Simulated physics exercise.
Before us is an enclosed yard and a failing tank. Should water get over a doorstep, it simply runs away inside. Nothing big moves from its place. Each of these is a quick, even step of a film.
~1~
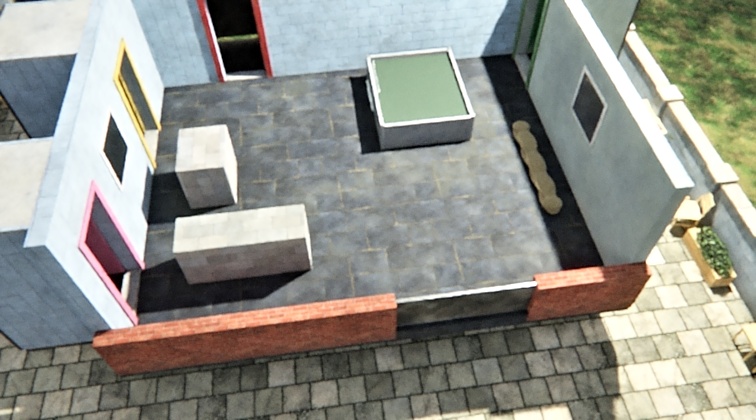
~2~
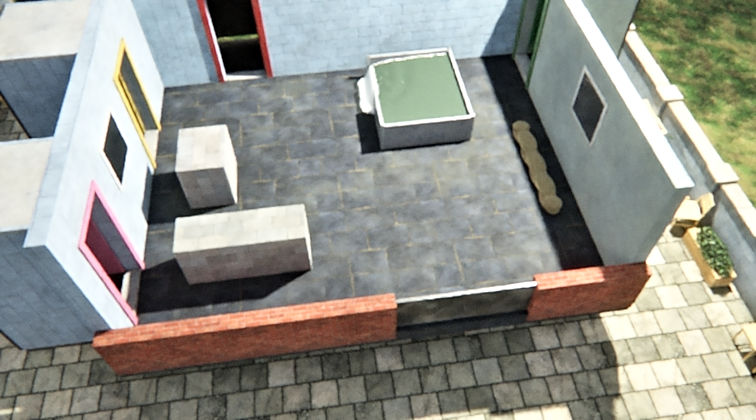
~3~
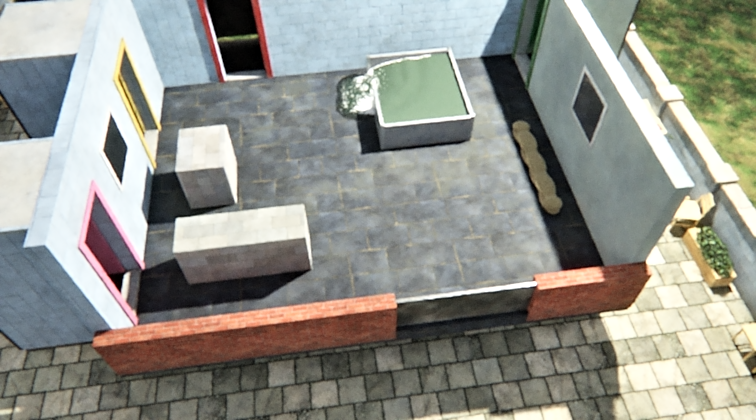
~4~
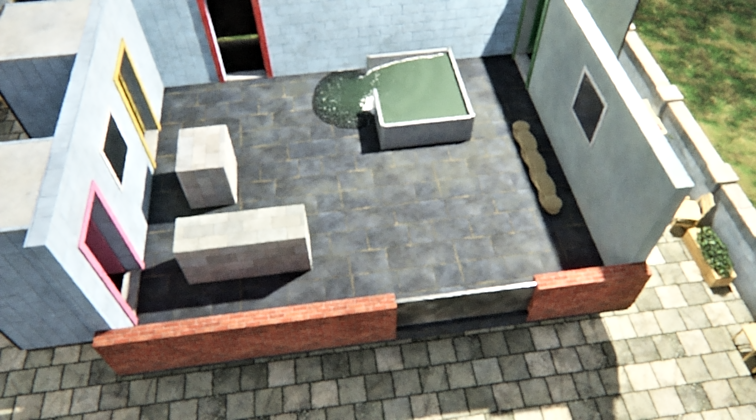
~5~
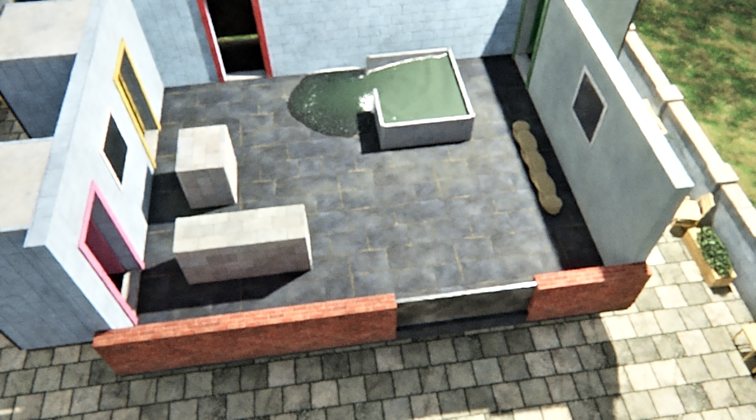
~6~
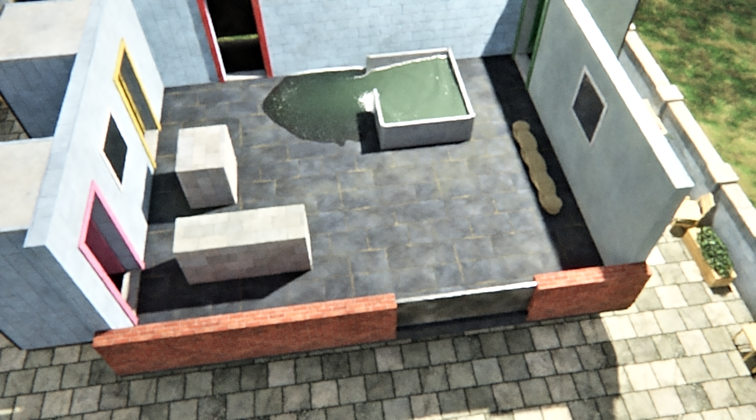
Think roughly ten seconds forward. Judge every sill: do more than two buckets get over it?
Outcome: Most likely the pink door gets two buckets or less. Most likely the green door gets two buckets or less. Most likely the yellow door gets too much water. Most likely the red door gets too much water.
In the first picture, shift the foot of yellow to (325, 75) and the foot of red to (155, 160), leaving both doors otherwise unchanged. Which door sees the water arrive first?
That'd be the door marked yellow.
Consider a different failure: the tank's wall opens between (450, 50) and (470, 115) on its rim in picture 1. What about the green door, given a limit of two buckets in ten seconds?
Lab note: Green door, above the mark.
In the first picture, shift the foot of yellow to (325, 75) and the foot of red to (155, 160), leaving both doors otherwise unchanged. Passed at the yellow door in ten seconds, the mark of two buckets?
In this case the yellow door gets beyond it.
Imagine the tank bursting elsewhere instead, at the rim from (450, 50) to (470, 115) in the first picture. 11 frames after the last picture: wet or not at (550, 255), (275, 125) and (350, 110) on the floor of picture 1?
Following the listed order, the three come out reached by the spill, not reached and not reached.
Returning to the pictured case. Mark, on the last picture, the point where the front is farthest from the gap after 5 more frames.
I'd go with roughly (178, 124).
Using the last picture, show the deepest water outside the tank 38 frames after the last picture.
Around (145, 350).
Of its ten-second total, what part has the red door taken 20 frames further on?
Close to 40 out of every hundred.
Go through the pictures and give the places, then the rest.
In the first picture, still water in the tank at (418, 88).
In the second picture, water pours out at (373, 88) and has run to (366, 113).
In the third picture, the front is at (345, 113), out from the gap at (373, 90).
In the fourth picture, the front is at (318, 110), out from the gap at (373, 90).
In the fifth picture, the front is at (291, 106), out from the gap at (373, 90).
In the sixth picture, water pours out at (373, 90) and has run to (268, 111).
A moment on, water covers 20 % of the floor; the pink door not reached, the green door not reached, the yellow door not reached, the red door wet at the sill, nothing in.
Next, water covers 25 % of the floor; the pink door not reached, the green door not reached, the yellow door under two buckets in, the red door under two buckets in.
Then, water covers 30 % of the floor; the pink door not reached, the green door not reached, the yellow door over two buckets in, the red door under two buckets in.
Later, water covers 40 % of the floor; the pink door wet at the sill, nothing in, the green door wet at the sill, nothing in, the yellow door far over two buckets in, the red door over two buckets in.
In the end, water covers 70 % of the floor; the pink door under two buckets in, the green door wet at the sill, nothing in, the yellow door far over two buckets in, the red door over two buckets in.
